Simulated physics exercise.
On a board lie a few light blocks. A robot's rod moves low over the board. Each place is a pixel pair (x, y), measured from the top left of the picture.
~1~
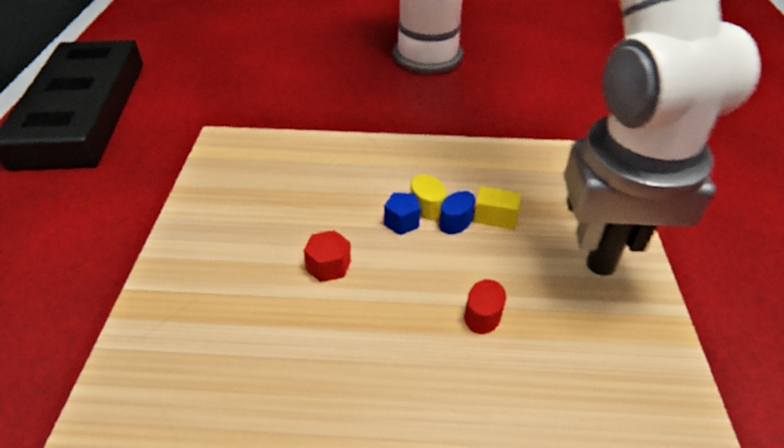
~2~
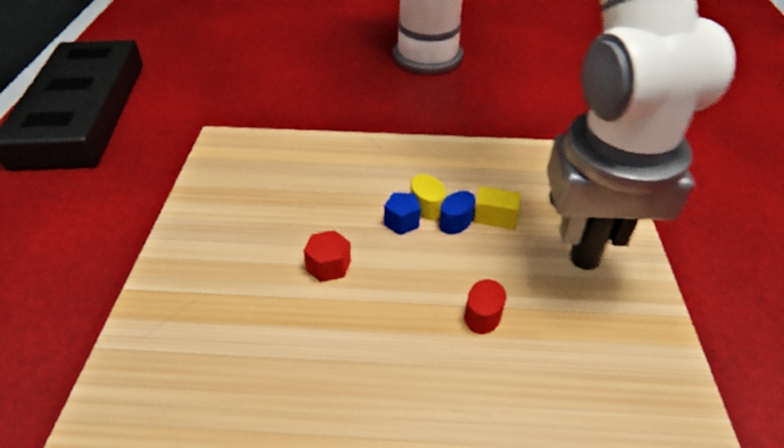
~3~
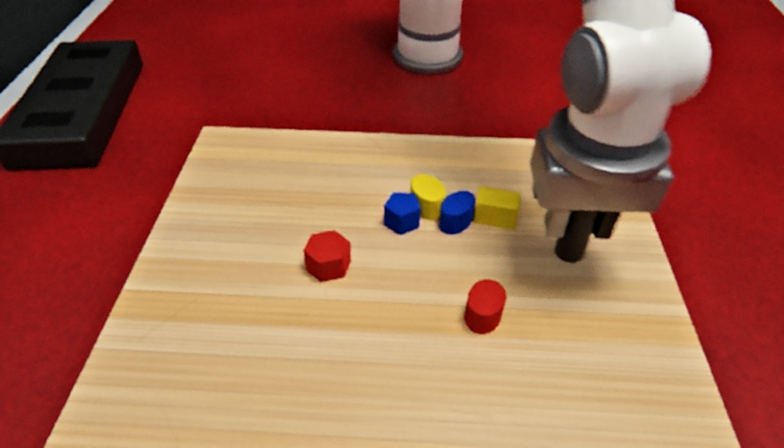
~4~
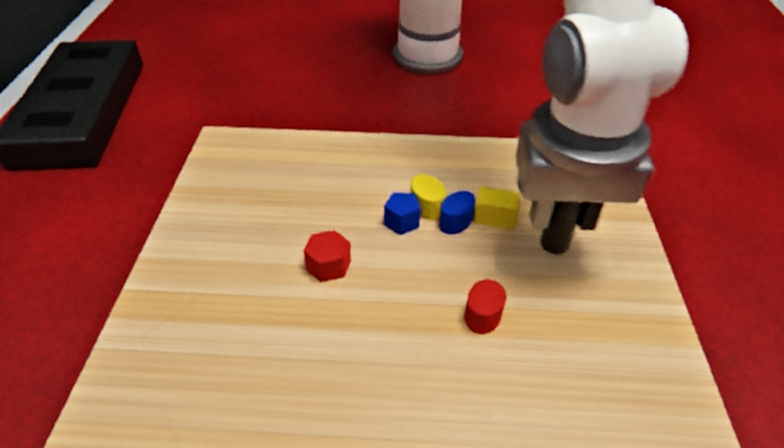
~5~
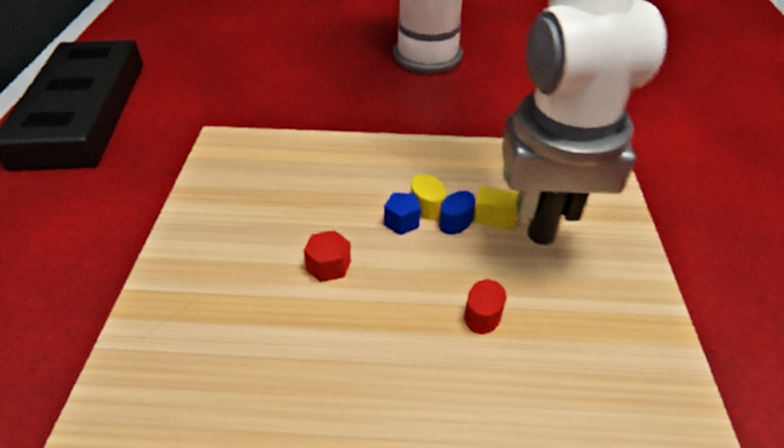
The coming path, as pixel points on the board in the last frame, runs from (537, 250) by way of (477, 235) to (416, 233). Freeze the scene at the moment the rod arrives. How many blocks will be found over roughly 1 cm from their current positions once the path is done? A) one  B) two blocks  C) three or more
That would be C.
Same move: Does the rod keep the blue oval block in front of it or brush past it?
I expect it to be beside or behind the rod.
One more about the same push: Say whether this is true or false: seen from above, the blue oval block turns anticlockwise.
It is false.
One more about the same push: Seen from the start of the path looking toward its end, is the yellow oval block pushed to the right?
The answer is yes.
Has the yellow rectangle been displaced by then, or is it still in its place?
It is left in place.
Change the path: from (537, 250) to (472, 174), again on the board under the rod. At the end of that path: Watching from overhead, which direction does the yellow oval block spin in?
It is turned clockwise.
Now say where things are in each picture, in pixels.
In the first frame, tip of the rod (600, 266), middles of tops, blue pentagon (403, 203), yellow oval block (428, 187), blue oval block (459, 202), yellow rectangle (499, 197).
In the second frame, rod (584, 260), nothing pushed.
In the third frame, rod (569, 254), nothing pushed.
In the fourth frame, rod (554, 245), nothing pushed.
In the fifth frame, rod (541, 236), blue pentagon (403, 203), yellow oval block (428, 187), blue oval block (459, 202), yellow rectangle (499, 197).
What follows on the original path. One third of the way, rod (498, 224); nothing pushed yet.
Two thirds of the way, rod (457, 220); yellow oval block (417, 180), turned 15° clockwise; blue oval block (439, 198), turned 15° clockwise.
At the end, rod (417, 219); blue pentagon (386, 201), turned 15° anticlockwise; yellow oval block (408, 172), turned 30° clockwise; blue oval block (421, 194), turned 40° clockwise; yellow rectangle unmoved.
